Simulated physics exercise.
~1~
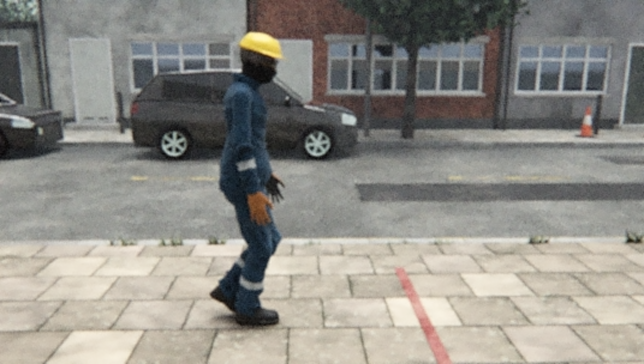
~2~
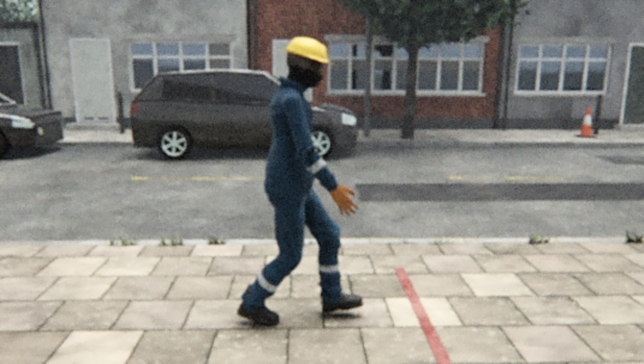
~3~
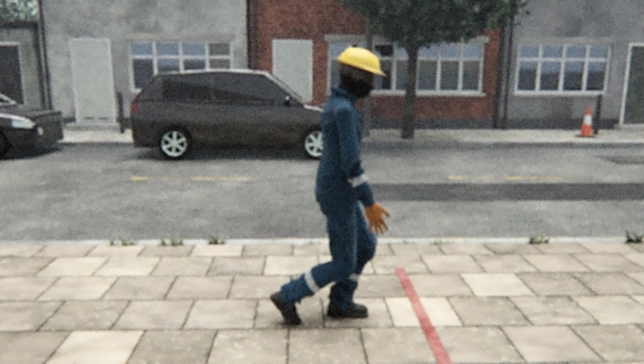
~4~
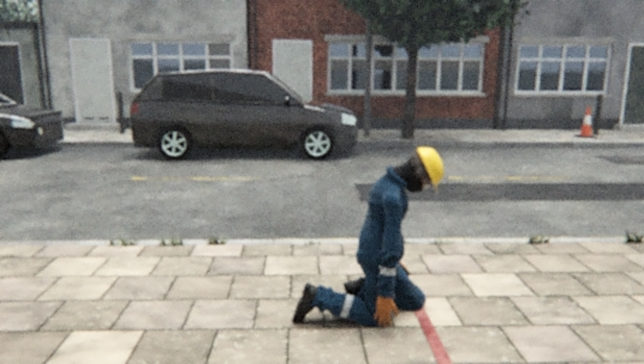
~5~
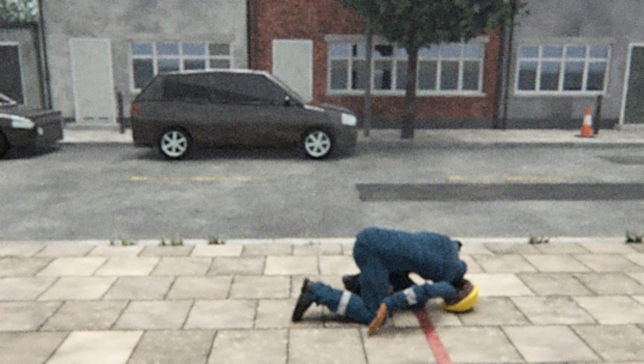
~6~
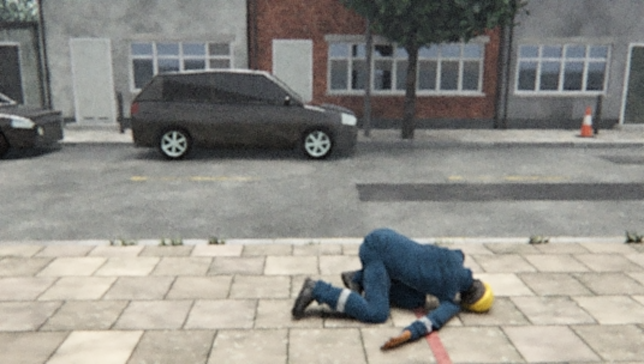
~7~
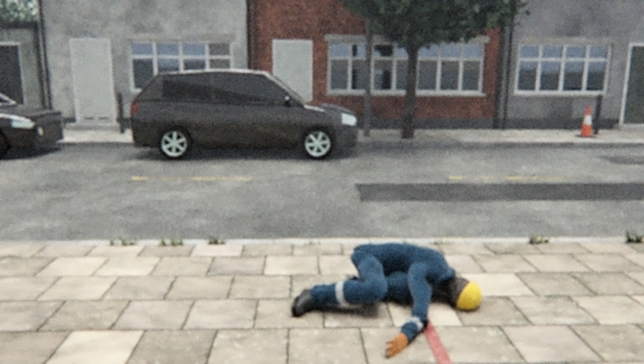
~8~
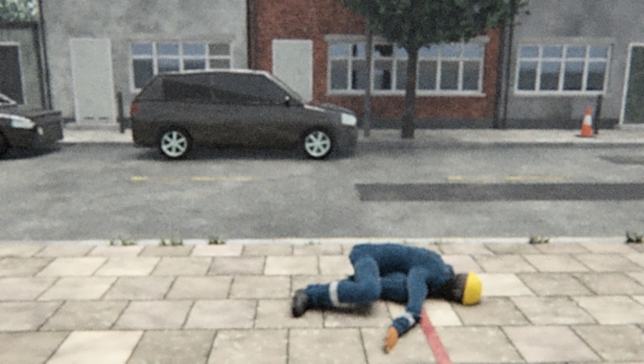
A worker in a yellow helmet walks right, drops kneeling, and slumps across a red strip.
